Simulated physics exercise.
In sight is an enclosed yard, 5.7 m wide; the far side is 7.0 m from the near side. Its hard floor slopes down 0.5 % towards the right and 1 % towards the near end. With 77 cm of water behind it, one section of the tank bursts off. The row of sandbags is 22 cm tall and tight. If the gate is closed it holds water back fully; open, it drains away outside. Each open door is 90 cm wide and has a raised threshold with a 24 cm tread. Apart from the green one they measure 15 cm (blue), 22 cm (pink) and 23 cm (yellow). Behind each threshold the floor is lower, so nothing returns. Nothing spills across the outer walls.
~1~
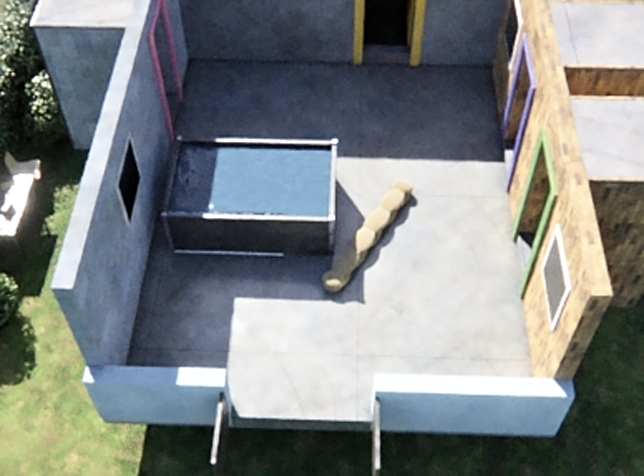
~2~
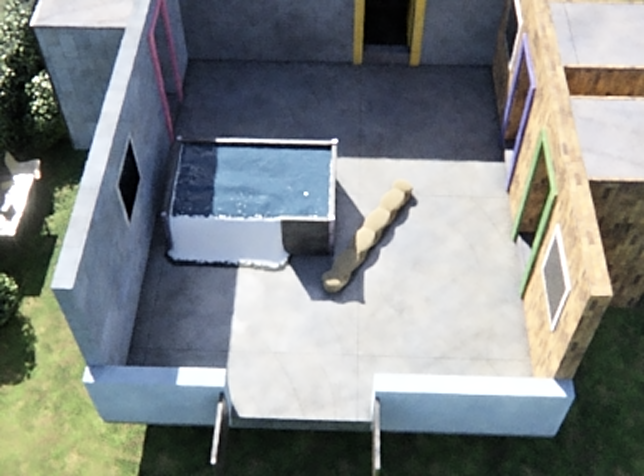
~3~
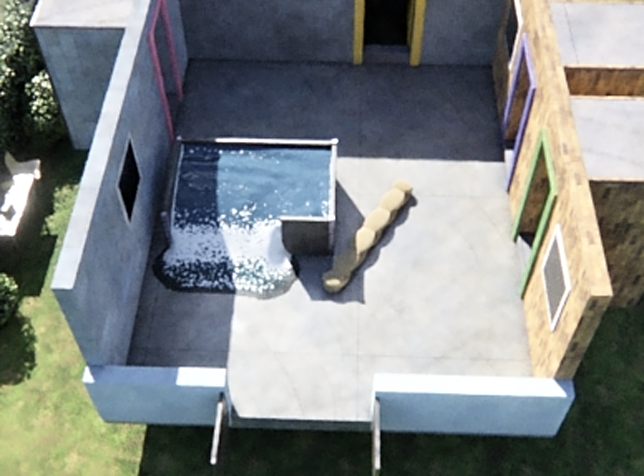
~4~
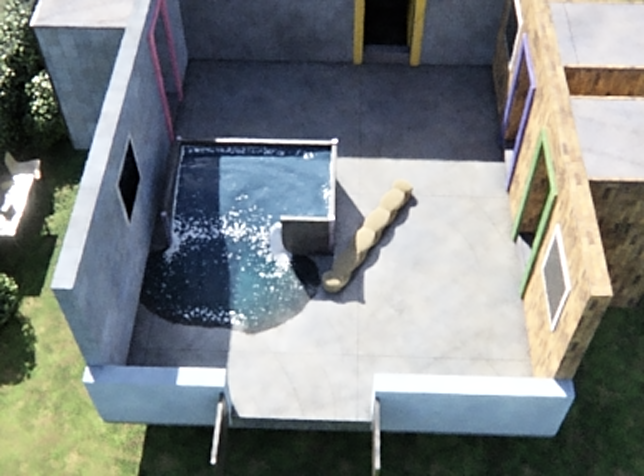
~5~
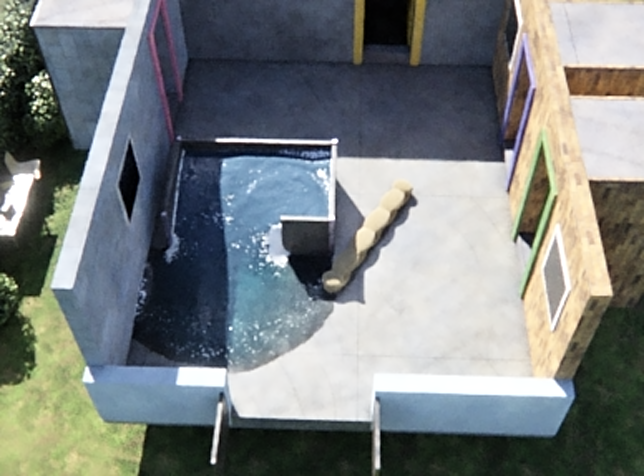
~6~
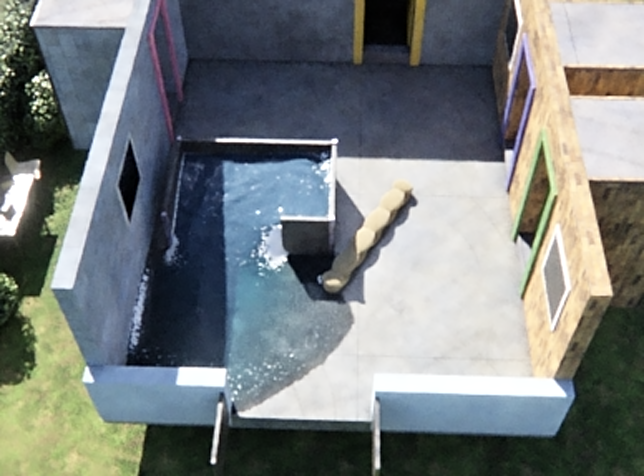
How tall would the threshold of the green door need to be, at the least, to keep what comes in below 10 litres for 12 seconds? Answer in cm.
It would have to be roughly 7.5 cm high.
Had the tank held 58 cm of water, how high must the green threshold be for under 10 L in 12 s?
Then roughly 5.0 cm.
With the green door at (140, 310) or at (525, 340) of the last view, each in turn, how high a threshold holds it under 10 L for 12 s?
About 29 and 19 cm.
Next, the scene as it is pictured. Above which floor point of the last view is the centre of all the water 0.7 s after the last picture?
At about (232, 270).
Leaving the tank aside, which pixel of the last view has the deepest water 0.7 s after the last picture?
Near (120, 396).
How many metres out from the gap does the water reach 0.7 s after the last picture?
Some 3.6 m out.
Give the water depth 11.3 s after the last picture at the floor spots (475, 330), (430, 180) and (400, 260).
About 6, 3 and 5 cm.
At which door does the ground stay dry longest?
The yellow one.
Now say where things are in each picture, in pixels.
In the first picture, still water, 77 cm deep, in the tank at (253, 181); the green door at (532, 223) is dry.
In the second picture, the front is at (268, 268), 0.3 m from the gap at (227, 240); 0.3 m2 of floor is wet, 77 cm left at the back.
In the third picture, water pours out at (227, 241) and has run 0.8 m, to (254, 293); about 13 cm deep outside, 73 cm at the back.
In the fourth picture, the gap is at (228, 242), the front 1.4 m out at (246, 328); the back of the tank holds 67 cm.
In the fifth picture, the gap is at (228, 242), the front 2.0 m out at (221, 364); the back of the tank holds 67 cm.
In the sixth picture, the gap is at (228, 242), the front 2.7 m out at a hidden place; the back of the tank holds 60 cm; 2.7 m in a straight line remain to the green door at (532, 223).
Then, 0.7 s after the last picture water covers 25 % of the floor, deepest (66 cm) near (120, 396); it has not reached the green door.
Then, 2.3 s after the last picture water covers 30 % of the floor, deepest (30 cm) near (160, 397); it has not reached the green door.
Then, 11.3 s after the last picture water covers 85 % of the floor, deepest (8 cm) near (477, 408); 5 cm at the green door, 0 litres in over its 24 cm threshold.
At the green door as built, the water peaked near 13 cm, 4.3 s after the last picture.
Run again over the same 12 s with other heights there, 16 litres in over 6.5 cm, 6 litres over 8.5 cm. The limit of 10 litres is kept from about 7.5 cm up.
